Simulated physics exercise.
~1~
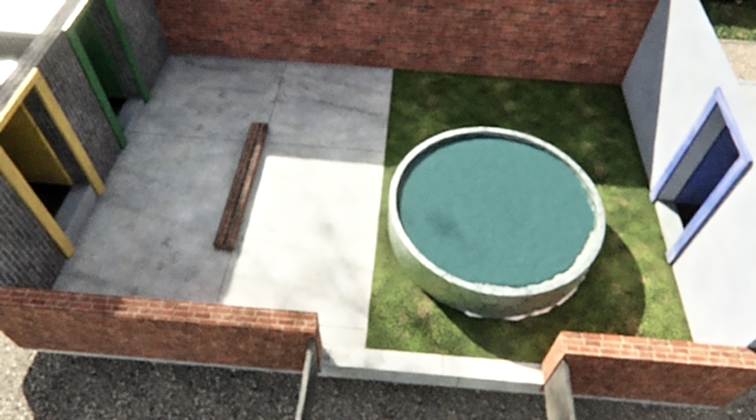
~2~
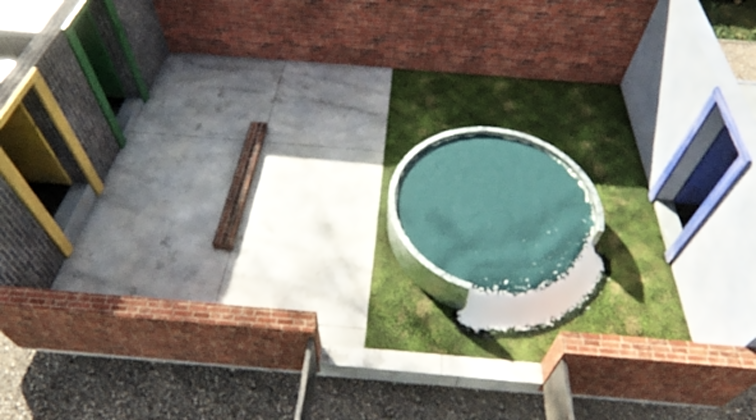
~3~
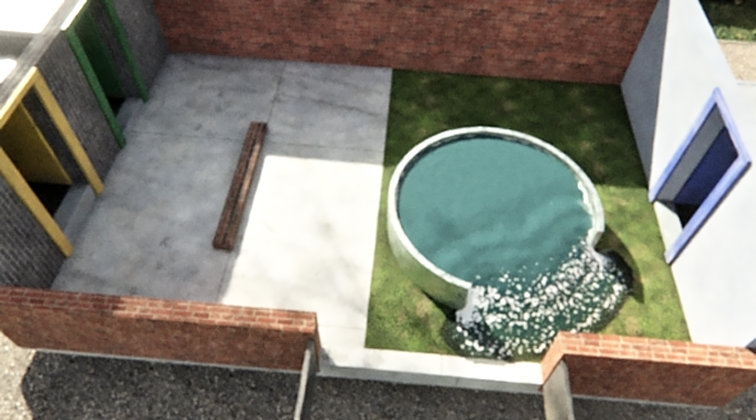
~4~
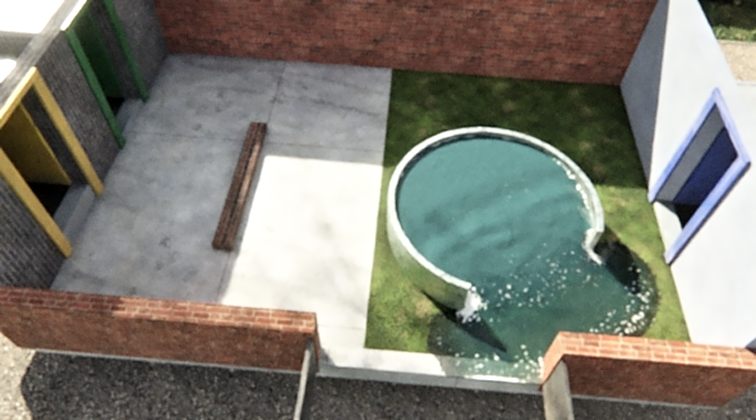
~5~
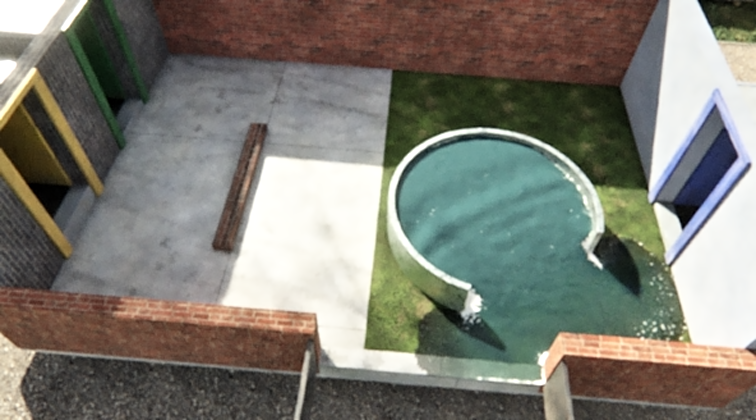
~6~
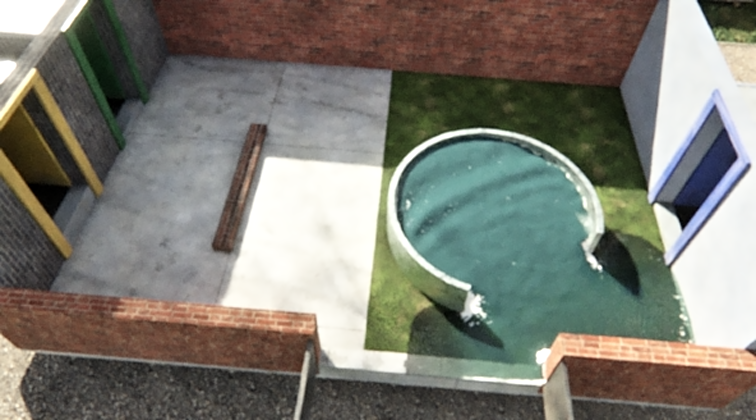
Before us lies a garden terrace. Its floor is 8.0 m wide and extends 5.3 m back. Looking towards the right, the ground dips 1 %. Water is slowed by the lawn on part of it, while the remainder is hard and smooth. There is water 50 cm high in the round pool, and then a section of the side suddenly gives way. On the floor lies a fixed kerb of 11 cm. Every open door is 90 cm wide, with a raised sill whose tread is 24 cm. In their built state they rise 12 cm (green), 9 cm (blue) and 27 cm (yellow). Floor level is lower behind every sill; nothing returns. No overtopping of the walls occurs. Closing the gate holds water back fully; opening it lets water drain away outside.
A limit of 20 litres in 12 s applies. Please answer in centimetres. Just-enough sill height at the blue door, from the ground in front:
11.5 cm, roughly.
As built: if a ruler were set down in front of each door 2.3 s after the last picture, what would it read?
Green 0, blue 14, yellow 0 cm.
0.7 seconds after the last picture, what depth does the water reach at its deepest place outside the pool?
Roughly 47 cm.
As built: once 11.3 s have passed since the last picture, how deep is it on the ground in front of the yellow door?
Depth: Near 0.0 cm.
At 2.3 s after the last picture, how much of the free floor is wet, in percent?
20 %.
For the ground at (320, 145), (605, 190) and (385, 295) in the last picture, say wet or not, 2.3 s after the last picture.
Point by point, the first is spared, the second awash and the third spared.
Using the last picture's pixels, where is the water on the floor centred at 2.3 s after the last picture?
(550, 258).
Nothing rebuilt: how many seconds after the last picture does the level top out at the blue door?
That happens close to 2.4 s on the clock.
Then, 0.7 s after the last picture water covers 10 % of the floor, deepest (47 cm) near (697, 379); 3 cm at the blue door, 0 litres in over its 9 cm sill.
Then, 2.3 s after the last picture water covers 20 % of the floor, deepest (33 cm) near (697, 379); 14 cm at the blue door, 7 litres in over its 9 cm sill.
Then, 11.3 s after the last picture water covers 70 % of the floor, deepest (10 cm) near (635, 156); 9 cm at the blue door, 44 litres in over its 9 cm sill.
At the blue door as built, the water peaked near 14 cm, 2.3 s after the last picture.
With a sill of 9.5 cm, 37 litres would have come in within the 12 s; with 12.5 cm, 12 litres. So under 20 litres takes about 11.5 cm.
